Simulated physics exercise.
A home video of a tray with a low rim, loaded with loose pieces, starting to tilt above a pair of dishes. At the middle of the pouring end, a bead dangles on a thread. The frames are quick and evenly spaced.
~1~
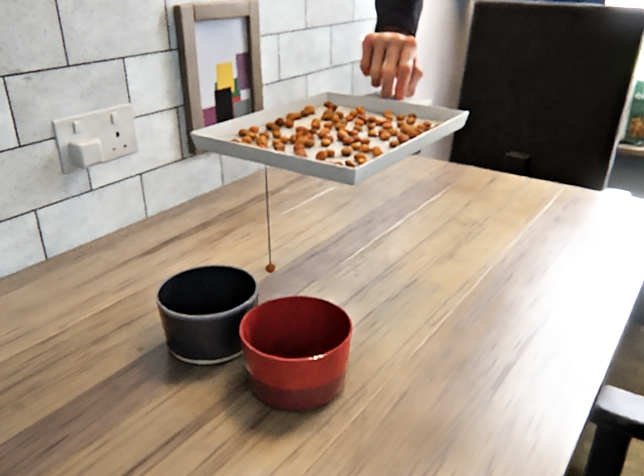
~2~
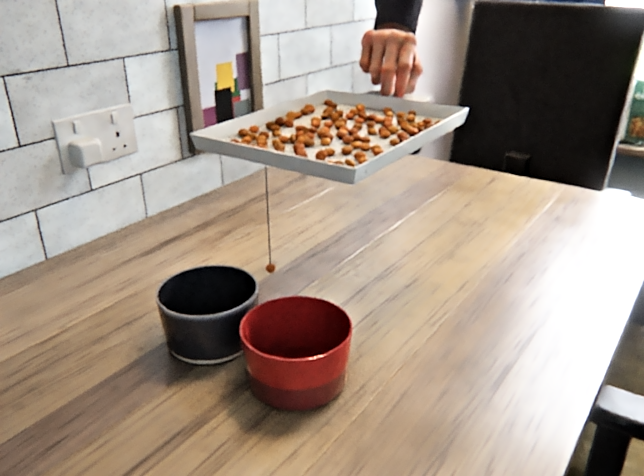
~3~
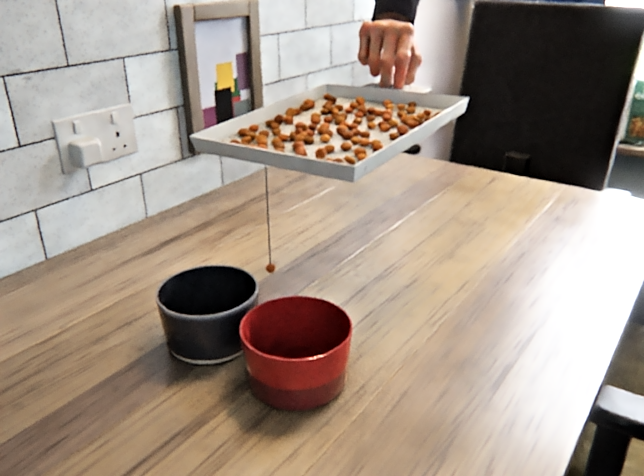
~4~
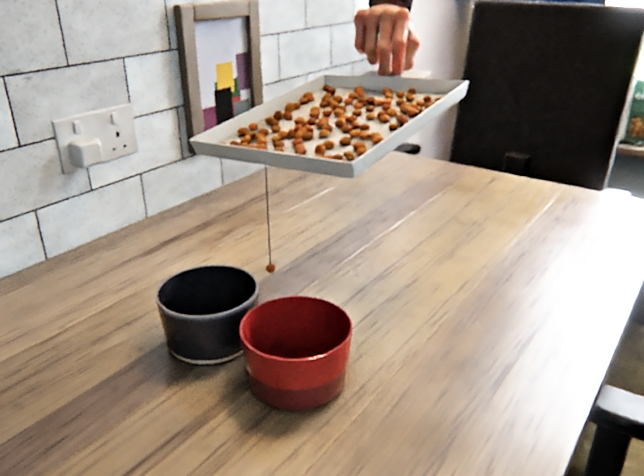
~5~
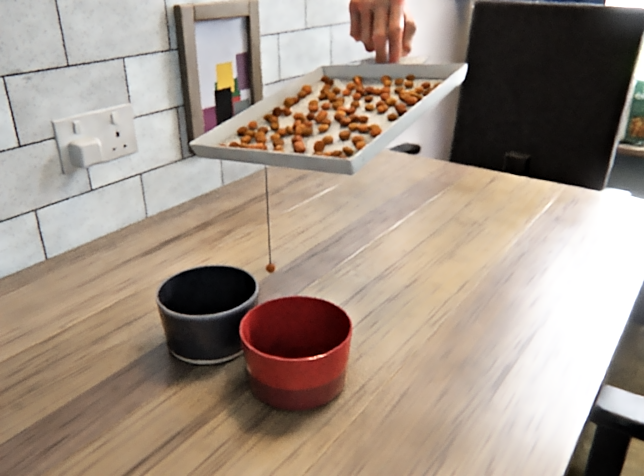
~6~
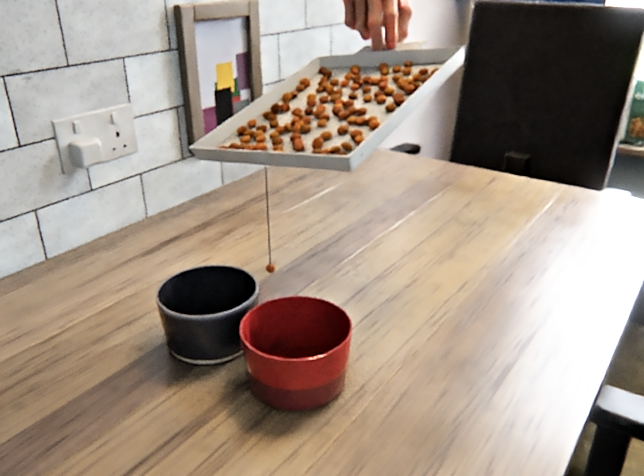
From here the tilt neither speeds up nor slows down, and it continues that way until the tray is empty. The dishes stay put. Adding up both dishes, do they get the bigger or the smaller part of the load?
Most likely the spill will be the greater part.
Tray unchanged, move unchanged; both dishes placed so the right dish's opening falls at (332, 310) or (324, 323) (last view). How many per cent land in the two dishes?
50 and 30 in a hundred.
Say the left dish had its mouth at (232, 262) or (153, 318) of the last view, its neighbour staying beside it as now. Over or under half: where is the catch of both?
In the first position past half, in the second shy of half.
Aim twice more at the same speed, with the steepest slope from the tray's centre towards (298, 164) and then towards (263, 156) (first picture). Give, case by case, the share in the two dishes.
You'd see roughly 90 per cent the first time and 70 per cent the second.
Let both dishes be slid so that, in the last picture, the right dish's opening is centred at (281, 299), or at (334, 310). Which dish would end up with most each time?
The dish at left, then the dish at left.
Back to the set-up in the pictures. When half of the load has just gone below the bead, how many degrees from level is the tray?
Angle: Approx. 95 degrees.
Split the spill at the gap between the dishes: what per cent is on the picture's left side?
90 per cent or thereabouts.
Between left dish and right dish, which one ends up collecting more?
That's the left side.
Just after the last frame, tray tipped steeply; every one on the tray.
A moment on, tray tipped right over; roughly a third on the tray; roughly a quarter in the left dish; roughly a quarter outside both; roughly a quarter in the air.
Further on, tray tipped past a quarter turn; roughly a third in the left dish; roughly two thirds outside both.
When it is over, tray tipped past a quarter turn; not one in the right dish; roughly a third in the left dish; roughly two thirds outside both.
